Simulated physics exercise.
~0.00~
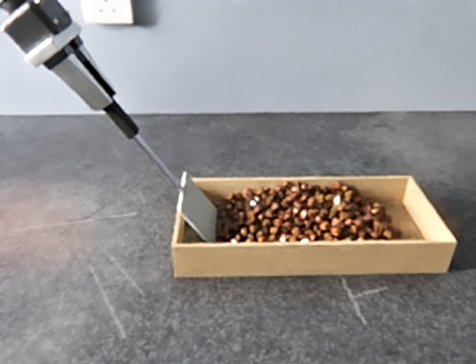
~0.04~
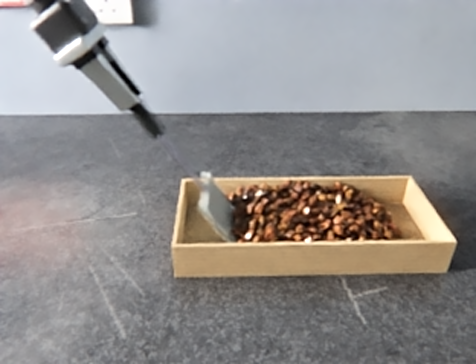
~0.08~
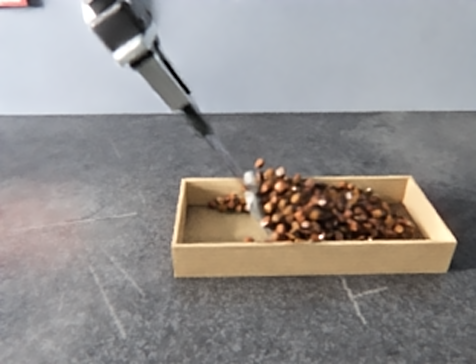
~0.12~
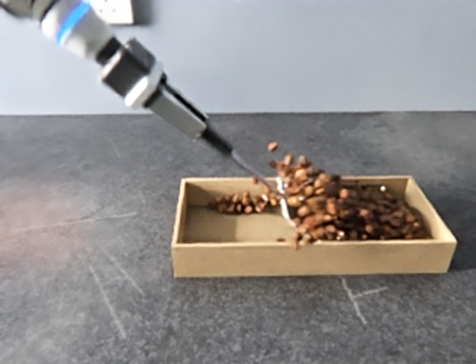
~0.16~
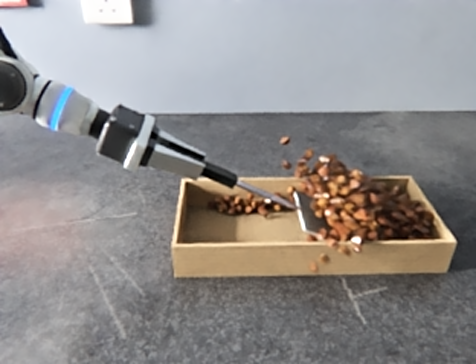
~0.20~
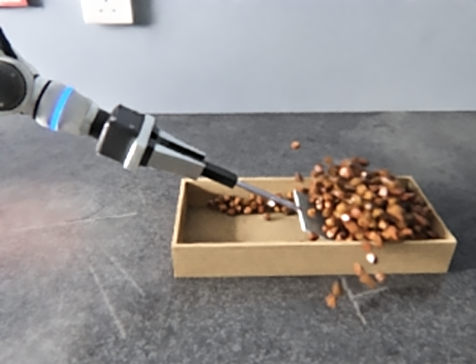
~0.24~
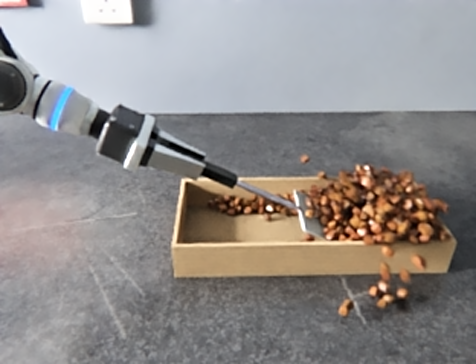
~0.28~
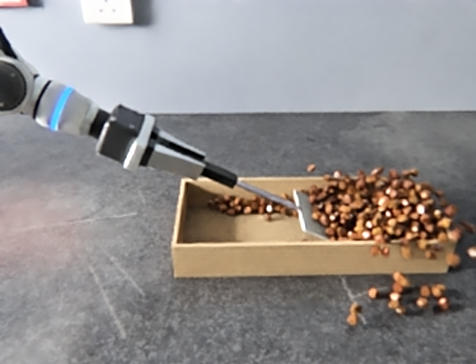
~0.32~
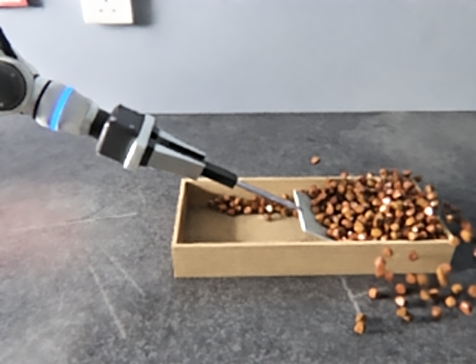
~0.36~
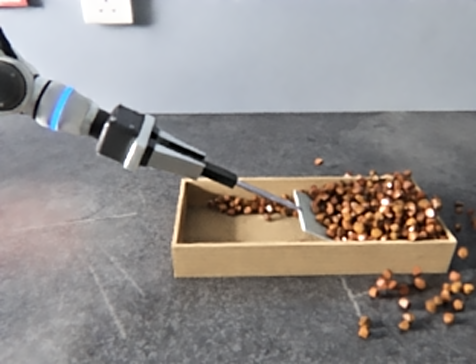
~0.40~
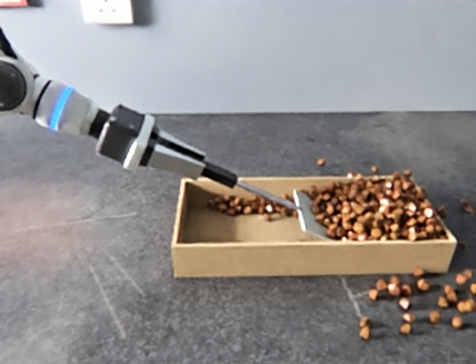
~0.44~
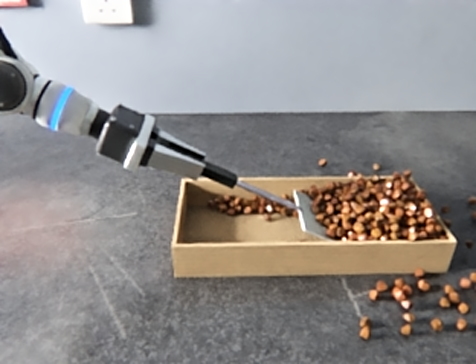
A robot arm sweeps brown pellets rightward in a tray, spilling some onto the table.
